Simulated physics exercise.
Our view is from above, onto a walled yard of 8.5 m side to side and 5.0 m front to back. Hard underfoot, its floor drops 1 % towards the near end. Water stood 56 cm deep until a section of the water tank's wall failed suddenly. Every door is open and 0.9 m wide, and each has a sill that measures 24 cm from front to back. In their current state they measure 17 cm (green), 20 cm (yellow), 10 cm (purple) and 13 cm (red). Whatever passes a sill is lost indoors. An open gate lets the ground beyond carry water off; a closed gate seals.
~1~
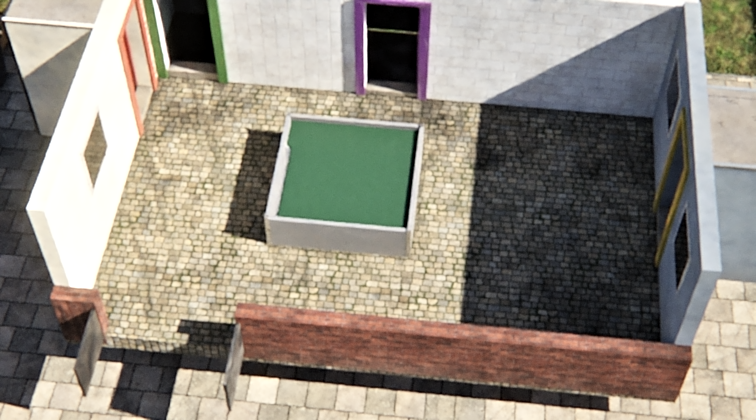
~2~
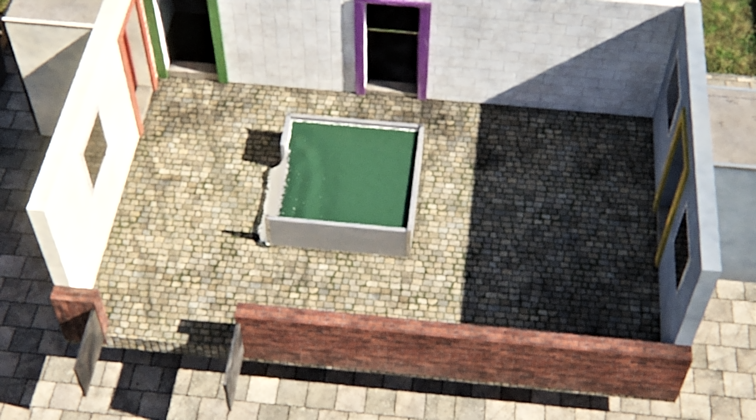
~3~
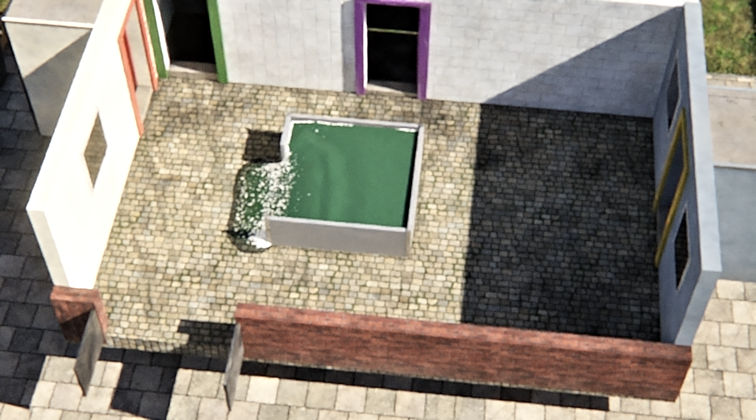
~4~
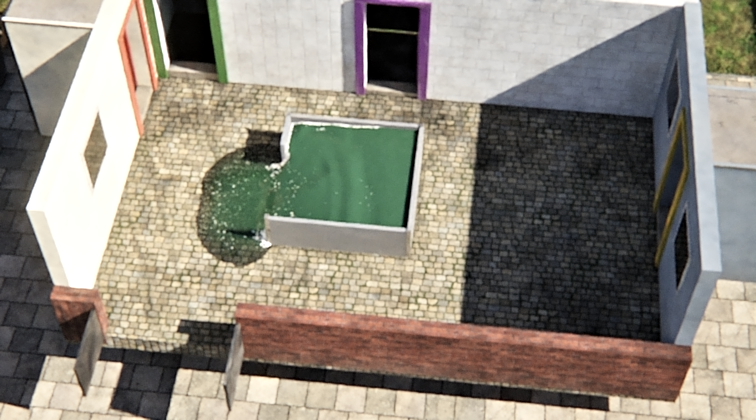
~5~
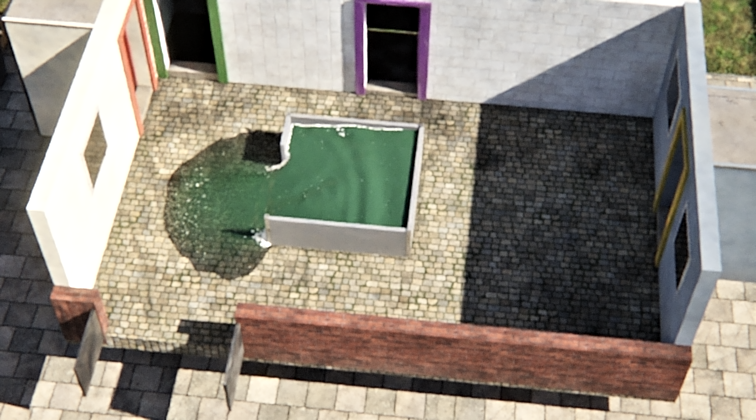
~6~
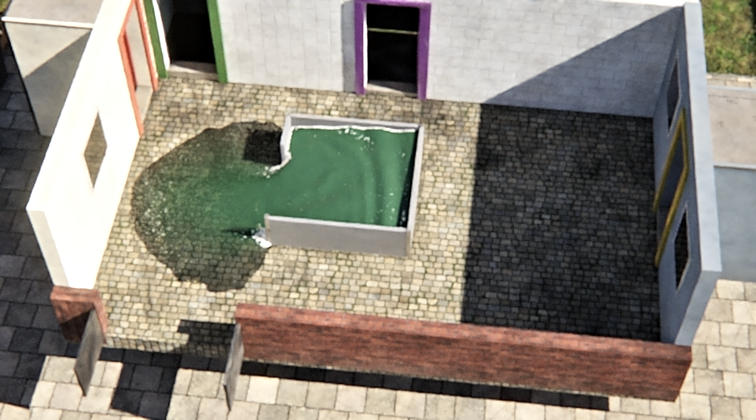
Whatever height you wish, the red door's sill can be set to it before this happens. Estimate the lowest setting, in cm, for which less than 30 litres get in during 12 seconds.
Around 10 cm.
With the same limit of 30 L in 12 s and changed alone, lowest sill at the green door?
Green: Roughly 16 cm.
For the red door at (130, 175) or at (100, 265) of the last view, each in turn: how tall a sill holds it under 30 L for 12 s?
Roughly 23 cm for the first and 19 cm for the second.
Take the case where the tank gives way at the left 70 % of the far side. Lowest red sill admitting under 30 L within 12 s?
It should stand roughly 21 cm high.
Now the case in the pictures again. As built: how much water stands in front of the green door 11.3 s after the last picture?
The depth there is around 3.0 cm.
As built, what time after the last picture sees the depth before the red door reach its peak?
Crest at t of about 3.0 s.
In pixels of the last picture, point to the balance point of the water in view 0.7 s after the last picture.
It lies near (287, 201) in the last picture.
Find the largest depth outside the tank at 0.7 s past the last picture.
Roughly 30 cm.
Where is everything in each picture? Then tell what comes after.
In the first frame, still water, 56 cm deep, in the water tank at (347, 174); the red door at (138, 68) is dry.
In the second frame, the front is at (263, 208), 0.3 m from the gap at (279, 198); 0.2 m2 of floor is wet, 56 cm left at the back.
In the third frame, the gap is at (279, 199), the front 0.7 m out at (235, 215); the back of the water tank holds 56 cm.
In the fourth frame, water pours out at (279, 199) and has run 1.2 m, to (206, 191); about 8 cm deep outside, 56 cm at the back.
In the fifth frame, water pours out at (279, 200) and has run 1.8 m, to (172, 191); about 6 cm deep outside, 56 cm at the back.
In the sixth frame, the gap is at (279, 199), the front 2.3 m out at (137, 194); the back of the water tank holds 52 cm; the red door at (138, 68), 3.1 m from the gap, is still 1.1 m from the nearest water.
Then, 0.7 s after the last picture water covers 20 % of the floor, deepest (30 cm) near (116, 213); 7 cm at the red door, 0 litres in over its 13 cm sill.
Then, 2.3 s after the last picture water covers 30 % of the floor, deepest (33 cm) near (84, 319); 13 cm at the red door, 1 litre in over its 13 cm sill.
Then, 11.3 s after the last picture water covers 80 % of the floor, deepest (8 cm) near (84, 319); 4 cm at the red door, 10 litres in over its 13 cm sill.
At the red door as built, the water peaked near 14 cm, 3.1 s after the last picture.
Run again over the same 12 s with other heights there, 49 litres in over 8.5 cm, 18 litres over 11.5 cm. The limit of 30 litres is kept from about 10 cm up.
